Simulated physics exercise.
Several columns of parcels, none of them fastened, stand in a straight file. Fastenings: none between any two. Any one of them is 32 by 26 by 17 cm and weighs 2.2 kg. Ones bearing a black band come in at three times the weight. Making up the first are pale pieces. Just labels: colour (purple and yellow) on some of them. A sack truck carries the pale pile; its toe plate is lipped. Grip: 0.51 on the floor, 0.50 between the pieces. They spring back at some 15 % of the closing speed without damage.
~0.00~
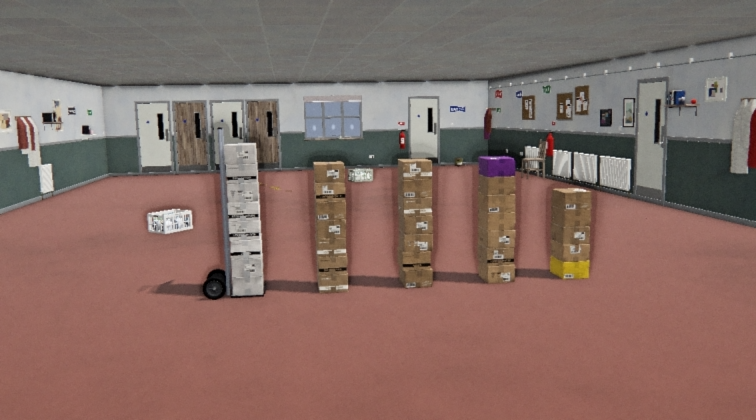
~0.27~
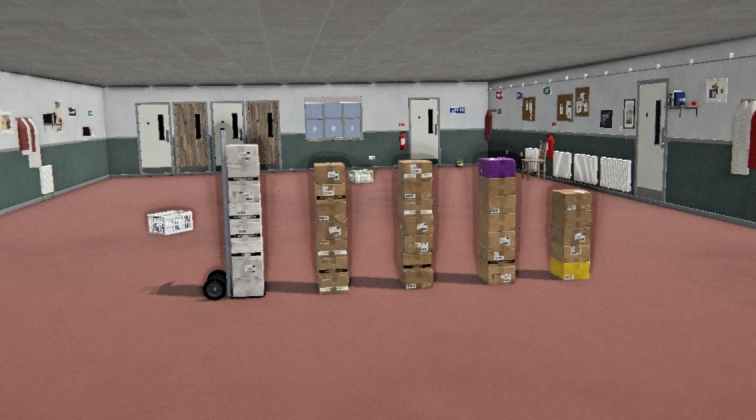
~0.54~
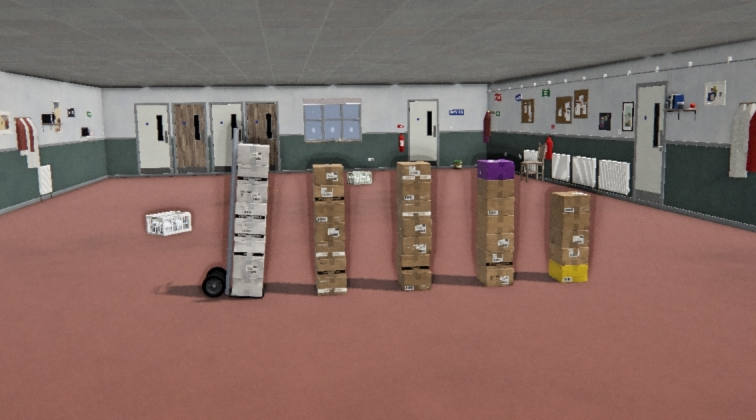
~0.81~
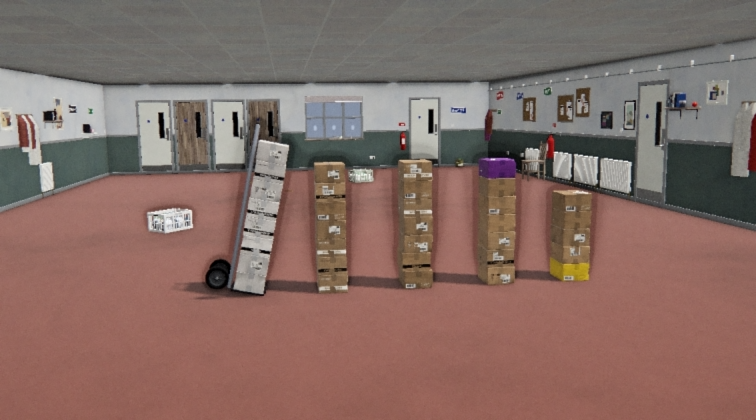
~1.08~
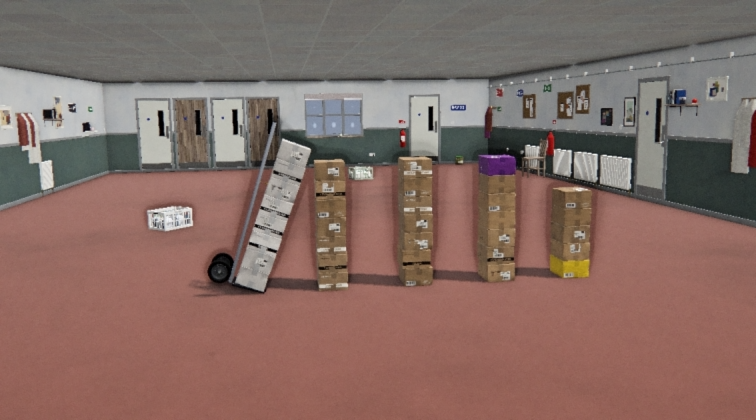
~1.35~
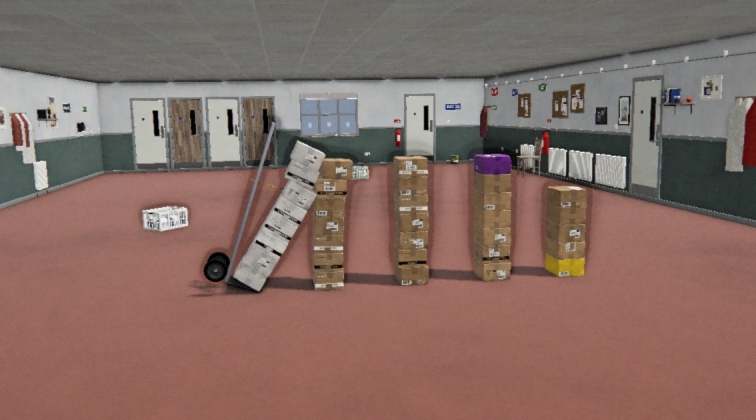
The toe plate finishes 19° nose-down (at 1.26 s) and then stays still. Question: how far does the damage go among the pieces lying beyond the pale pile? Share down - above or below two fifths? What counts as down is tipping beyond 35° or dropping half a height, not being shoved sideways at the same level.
Above.
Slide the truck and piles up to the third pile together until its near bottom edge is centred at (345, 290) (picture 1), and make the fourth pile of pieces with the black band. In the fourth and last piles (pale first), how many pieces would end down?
Counts down - fourth: 0; last: 0.
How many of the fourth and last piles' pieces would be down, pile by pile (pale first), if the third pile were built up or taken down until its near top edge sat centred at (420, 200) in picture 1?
Counts down - fourth: 6; last: 4.
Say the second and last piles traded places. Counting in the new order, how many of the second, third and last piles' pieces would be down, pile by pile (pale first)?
Down tally in the new order: Second = 4, third = 7, last = 6.
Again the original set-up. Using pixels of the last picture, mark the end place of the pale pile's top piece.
Resting point in the last picture: Around (387, 222).
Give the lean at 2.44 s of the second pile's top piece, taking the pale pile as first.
Its lean is roughly 10 degrees.
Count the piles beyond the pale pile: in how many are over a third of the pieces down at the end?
That comes to 4.
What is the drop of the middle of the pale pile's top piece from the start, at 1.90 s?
About 30 cm.
By 1.90 s, 8 of the pale pile down; 1 of the 26 other parcels down.
By 2.44 s, 8 of the pale pile down; 9 of the 26 other parcels down; purple parcel tilted 5°.
By 3.42 s, 7 of the pale pile down; 24 of the 26 other parcels down; purple parcel tilted 53°, 48 cm lower; yellow parcel tilted 29°.
When it is over (5.1 s), 7 of the pale pile down; 24 of the 26 other parcels down; yellow parcel moved 8 cm; purple parcel 1.00 m lower. That is 92 per cent. In pixels of the last frame, middles, yellow parcel near (573, 264).
